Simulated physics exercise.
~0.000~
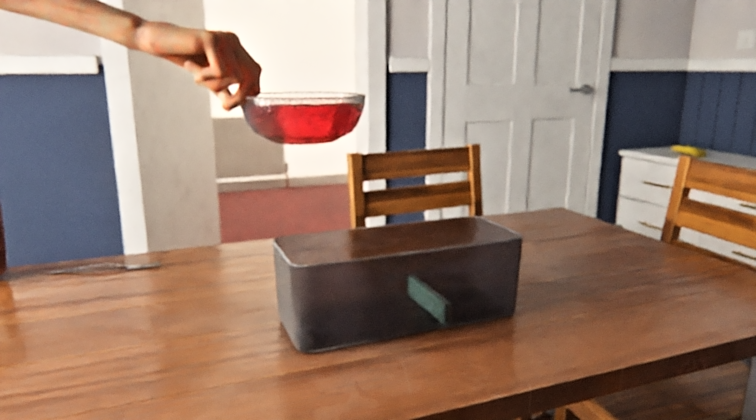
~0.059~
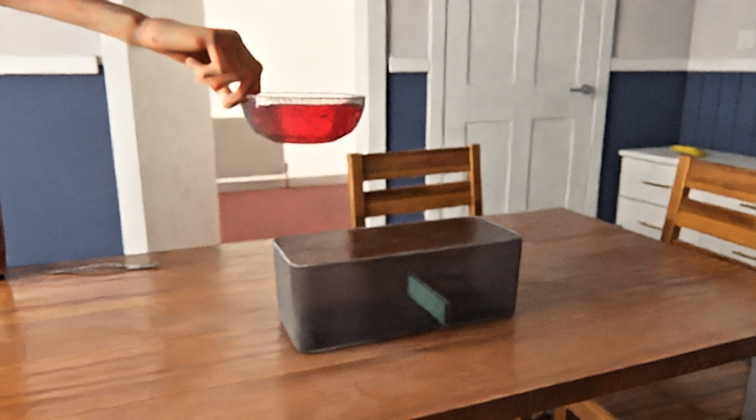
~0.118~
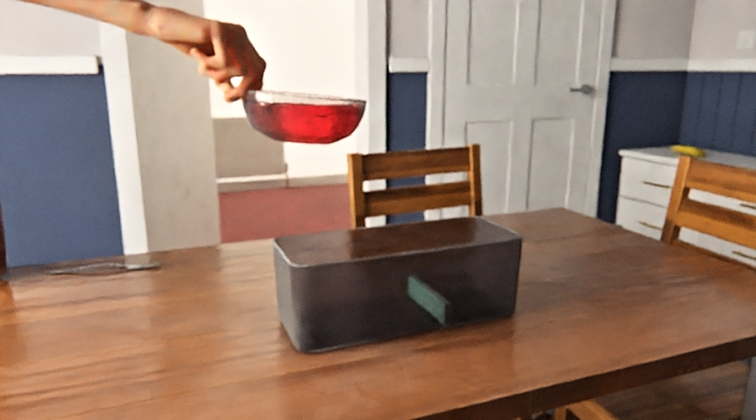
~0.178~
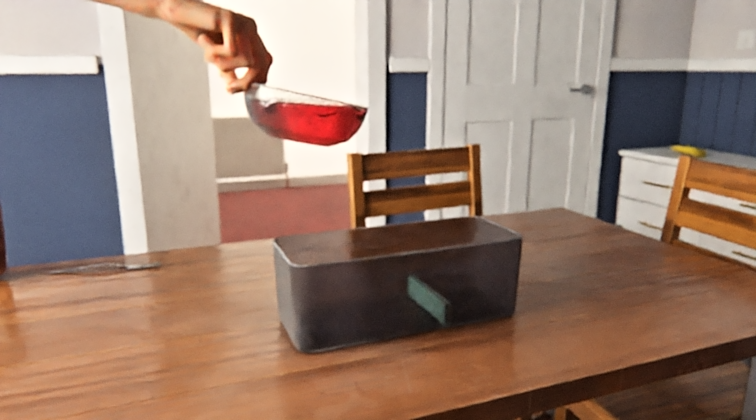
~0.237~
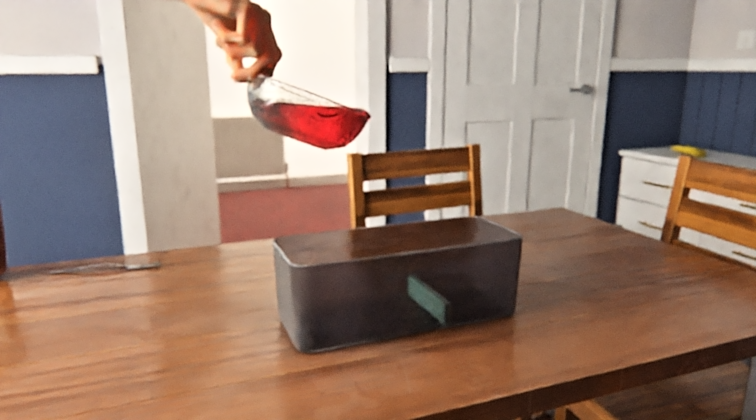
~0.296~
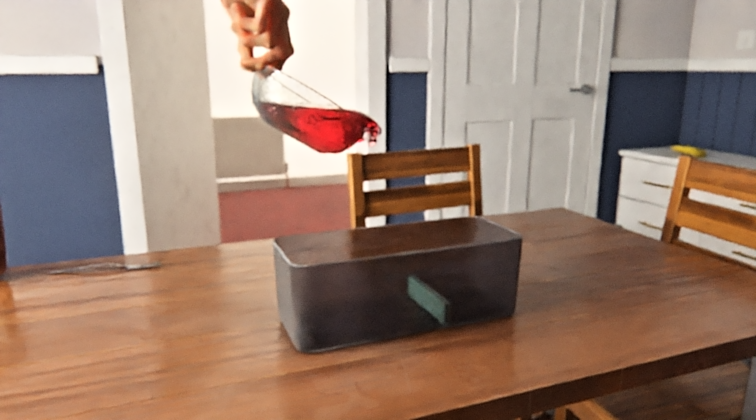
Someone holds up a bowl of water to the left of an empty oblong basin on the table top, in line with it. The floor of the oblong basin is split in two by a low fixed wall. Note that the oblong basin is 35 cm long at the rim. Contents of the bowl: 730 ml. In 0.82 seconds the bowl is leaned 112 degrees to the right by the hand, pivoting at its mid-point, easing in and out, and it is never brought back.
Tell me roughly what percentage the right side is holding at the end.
At the end it holds about 16 per cent.
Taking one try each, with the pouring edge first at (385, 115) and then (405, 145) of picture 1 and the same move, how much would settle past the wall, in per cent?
Result: 35 per cent, then 45 per cent.
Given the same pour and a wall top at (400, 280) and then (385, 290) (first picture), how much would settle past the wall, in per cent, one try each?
I'd put it at about 55 per cent for the first and about 70 per cent for the second.
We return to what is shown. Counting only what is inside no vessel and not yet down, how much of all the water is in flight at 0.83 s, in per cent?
Close to 4 %.
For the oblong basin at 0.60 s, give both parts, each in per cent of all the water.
Lab note: Left near 50 %, right near 5.
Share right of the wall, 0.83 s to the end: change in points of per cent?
Net gain of about 6.
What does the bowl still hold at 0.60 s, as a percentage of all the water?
6 %.
By 0.60 s the tilt is 94° and 6 per cent is still to pour, 49 is left of the wall and 5 right of it.
By 0.83 s the tilt is 112° and 0 per cent is still to pour, 83 is left of the wall and 11 right of it.
By 1.06 s the tilt is 112° and 0 per cent is still to pour, 80 is left of the wall and 16 right of it.
By 1.32 s the tilt is 112° and 0 per cent is still to pour, 79 is left of the wall and 16 right of it.
At rest 79 per cent lies left of the wall, 16 right of it and 5 outside.
